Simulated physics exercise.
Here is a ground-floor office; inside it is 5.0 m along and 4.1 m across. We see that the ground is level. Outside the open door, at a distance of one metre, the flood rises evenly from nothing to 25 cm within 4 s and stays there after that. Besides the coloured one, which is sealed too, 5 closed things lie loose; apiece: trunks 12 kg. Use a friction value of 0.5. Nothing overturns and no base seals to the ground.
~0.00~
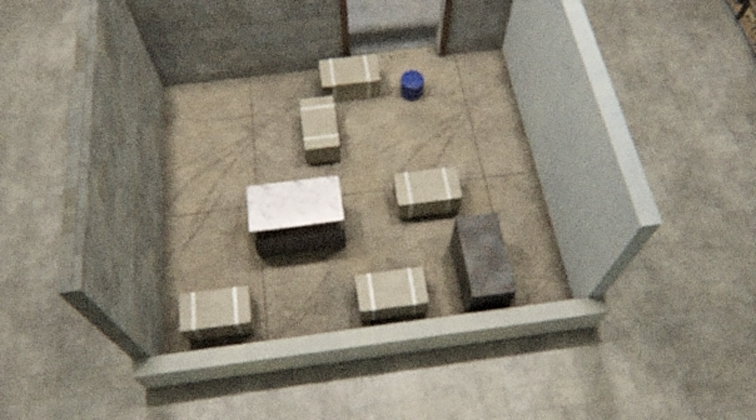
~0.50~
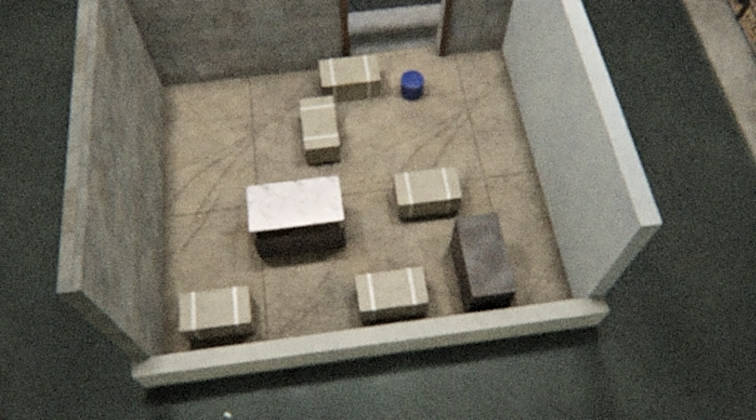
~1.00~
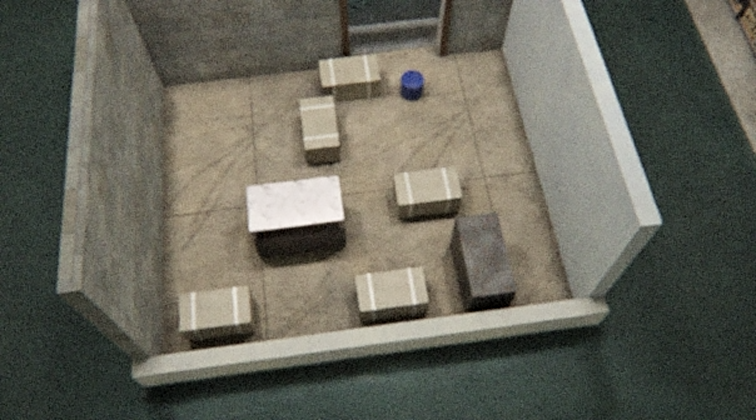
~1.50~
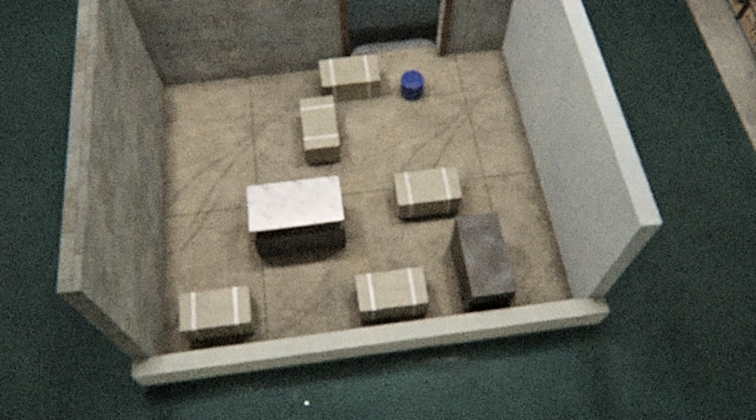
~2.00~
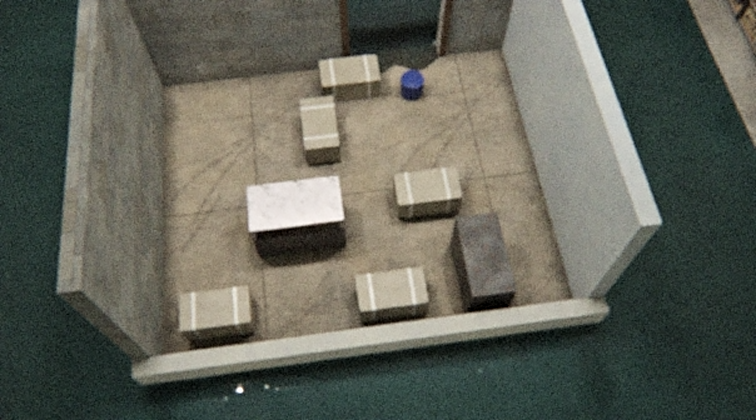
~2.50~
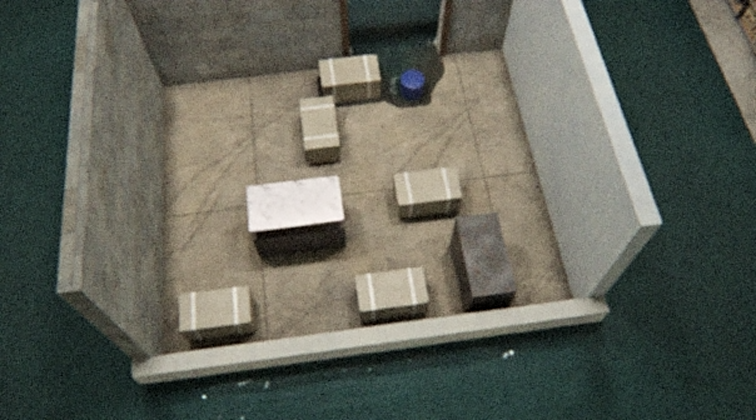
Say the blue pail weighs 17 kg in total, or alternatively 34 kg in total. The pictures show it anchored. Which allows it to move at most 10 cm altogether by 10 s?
Heavier choice only.
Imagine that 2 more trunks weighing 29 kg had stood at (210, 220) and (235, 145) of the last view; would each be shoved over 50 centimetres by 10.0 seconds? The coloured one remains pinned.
In that order: Within it, within it.
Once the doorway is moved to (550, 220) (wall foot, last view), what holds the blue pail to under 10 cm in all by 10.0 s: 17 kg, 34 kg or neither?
Moved there, the light choice works.
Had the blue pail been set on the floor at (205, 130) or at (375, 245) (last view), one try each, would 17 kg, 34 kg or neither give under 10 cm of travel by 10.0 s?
Taking the two spots in turn, both keep it, then both keep it.
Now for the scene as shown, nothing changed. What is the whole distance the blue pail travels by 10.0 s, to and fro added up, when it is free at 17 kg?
It covers about 80 cm altogether.
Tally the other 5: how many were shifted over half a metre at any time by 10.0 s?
Counting them up, I find 4.
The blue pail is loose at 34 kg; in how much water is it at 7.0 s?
About 10 cm.
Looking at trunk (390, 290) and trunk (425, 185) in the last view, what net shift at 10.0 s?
The first is 140 cm from its start, the second 120 cm.
After 3.5 s the blue pail would be 1 cm from its start with 17 kg and 0 cm from its start with 34 kg; 8 cm of water round it then.
After 4.5 s the blue pail would be 18 cm from its start with 17 kg and 0 cm from its start with 34 kg; 10 cm of water round it then.
After 7.0 s the blue pail would be 60 cm from its start with 17 kg and 0 cm from its start with 34 kg; 10 cm of water round it then.
After 10.0 s the blue pail would be 79 cm from its start with 17 kg and 0 cm from its start with 34 kg; 10 cm of water round it then.
